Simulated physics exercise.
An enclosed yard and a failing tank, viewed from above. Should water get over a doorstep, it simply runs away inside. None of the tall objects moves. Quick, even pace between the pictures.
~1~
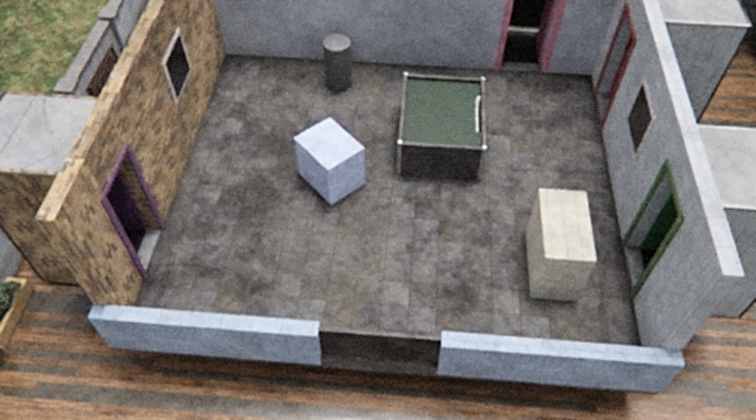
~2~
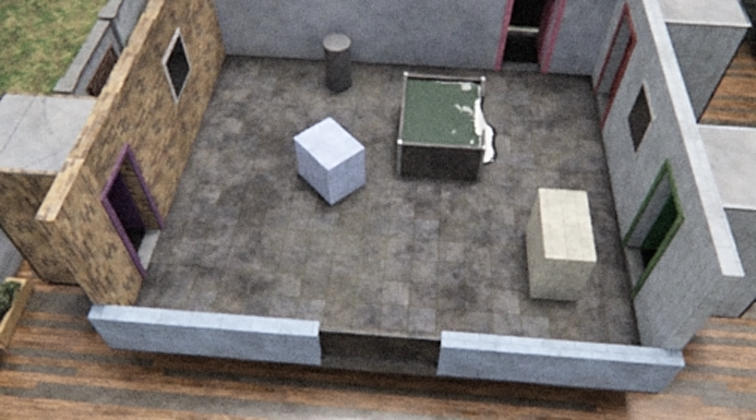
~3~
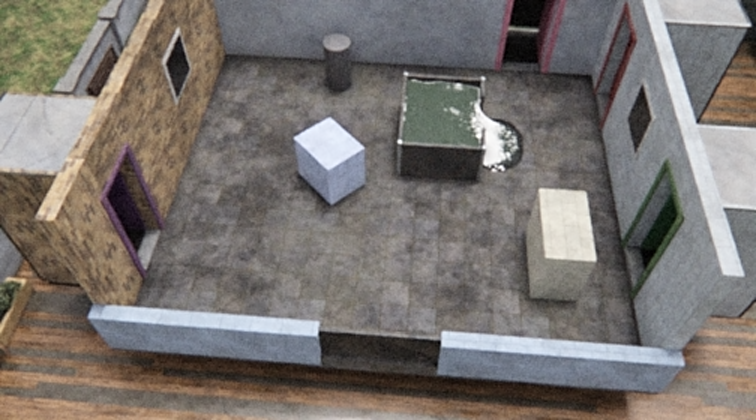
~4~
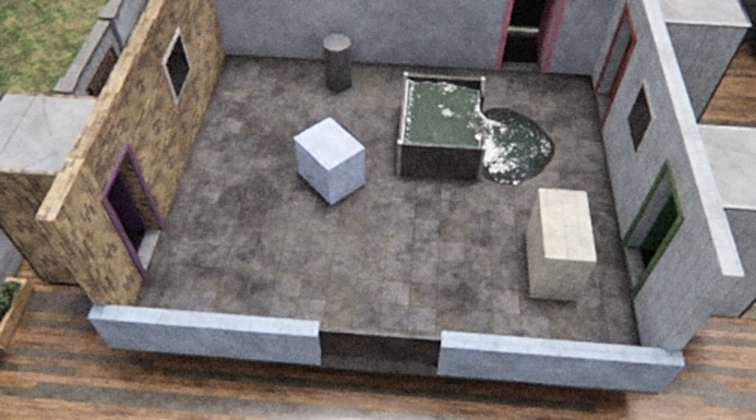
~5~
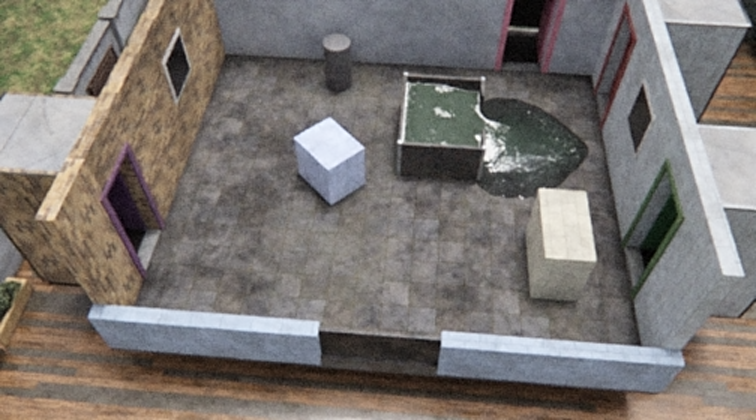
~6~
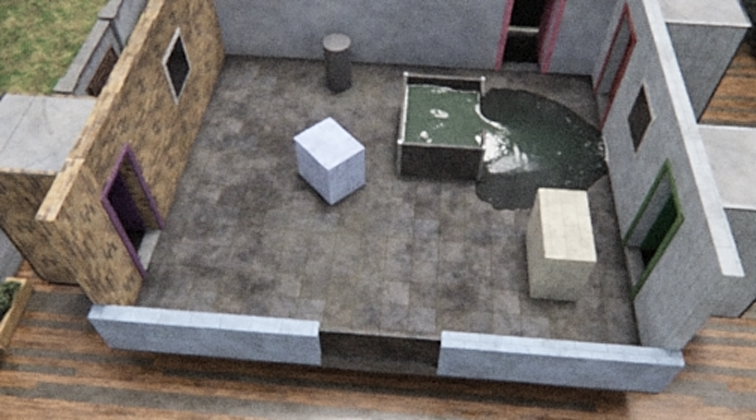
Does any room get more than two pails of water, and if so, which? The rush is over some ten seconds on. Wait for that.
At the end, the pink door tops two buckets; the purple door never tops two buckets; the green door never tops two buckets; the red door tops two buckets.
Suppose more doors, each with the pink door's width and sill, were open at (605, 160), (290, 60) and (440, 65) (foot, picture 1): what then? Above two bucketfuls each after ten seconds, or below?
Crosses the line; stays below the line; stays below the line.
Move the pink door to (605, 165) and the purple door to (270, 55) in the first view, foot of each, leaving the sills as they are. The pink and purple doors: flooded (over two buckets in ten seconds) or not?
Result - pink door: Crosses the limit; purple door: Remains below the limit.
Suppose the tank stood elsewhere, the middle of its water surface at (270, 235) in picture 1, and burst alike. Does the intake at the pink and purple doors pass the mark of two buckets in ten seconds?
My reading: Pink door floods; purple door is under.
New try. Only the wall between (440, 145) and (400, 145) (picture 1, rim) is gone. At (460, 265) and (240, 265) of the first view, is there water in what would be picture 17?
First place drenched, second place drenched.
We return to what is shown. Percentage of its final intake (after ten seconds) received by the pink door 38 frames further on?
Estimate: Roughly 60 %.
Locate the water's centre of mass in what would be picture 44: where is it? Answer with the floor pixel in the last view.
Near (491, 176).
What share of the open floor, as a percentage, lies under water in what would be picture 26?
30 %.
A moment on, water covers 15 % of the floor; the pink door wet at the sill, nothing in, the purple door not reached, the green door not reached, the red door under two buckets in.
Next, water covers 20 % of the floor; the pink door under two buckets in, the purple door not reached, the green door wet at the sill, nothing in, the red door over two buckets in.
Then, water covers 30 % of the floor; the pink door under two buckets in, the purple door not reached, the green door wet at the sill, nothing in, the red door far over two buckets in.
Later, water covers 55 % of the floor; the pink door over two buckets in, the purple door not reached, the green door wet at the sill, nothing in, the red door far over two buckets in.
In the end, water covers 95 % of the floor; the pink door over two buckets in, the purple door wet at the sill, nothing in, the green door wet at the sill, nothing in, the red door far over two buckets in.
